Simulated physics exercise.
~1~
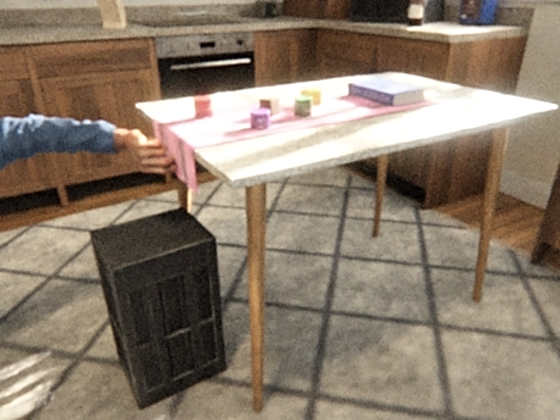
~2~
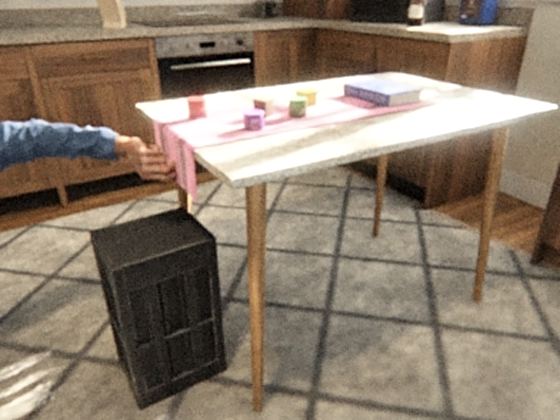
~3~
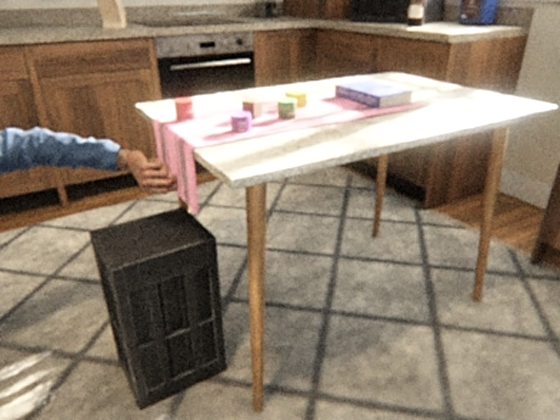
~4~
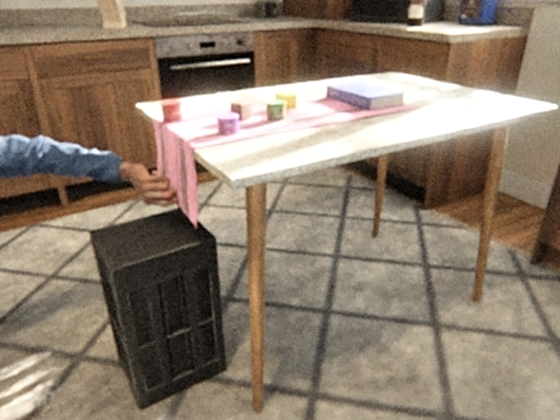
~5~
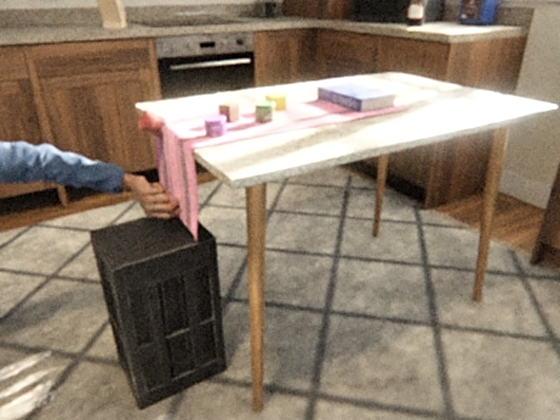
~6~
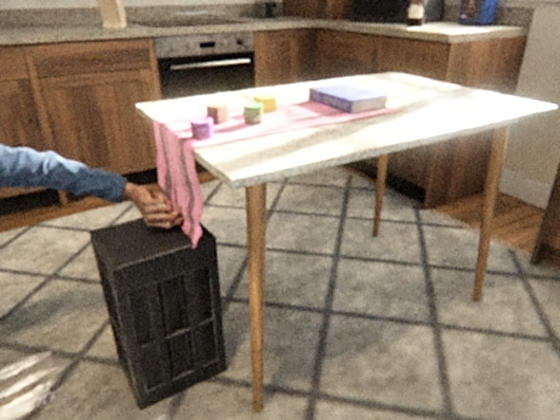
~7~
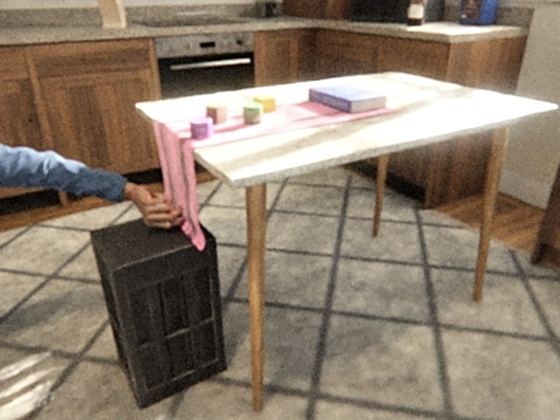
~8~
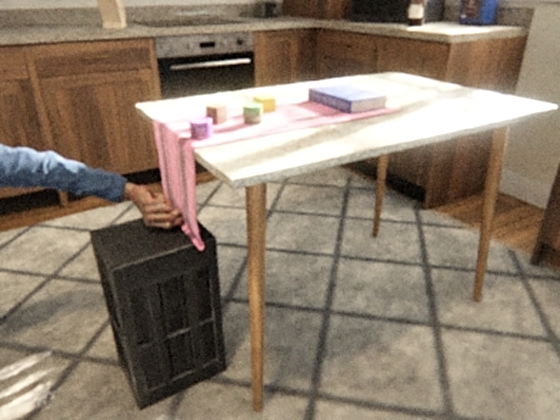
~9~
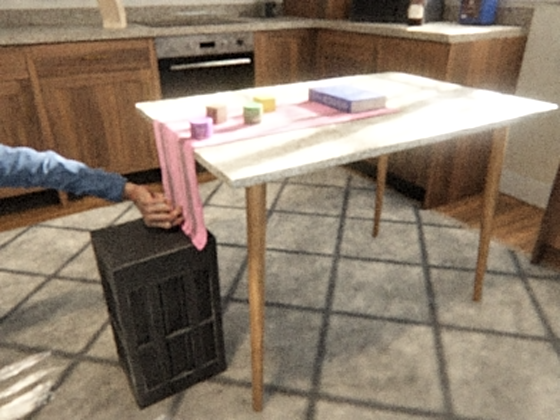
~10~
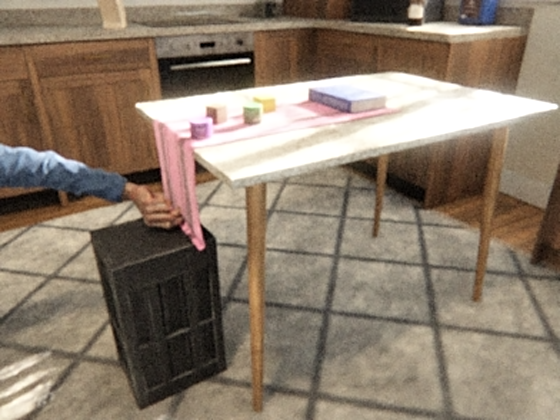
A pink scarf pulled left by a hand carries small objects along, and the red one drops off the table.
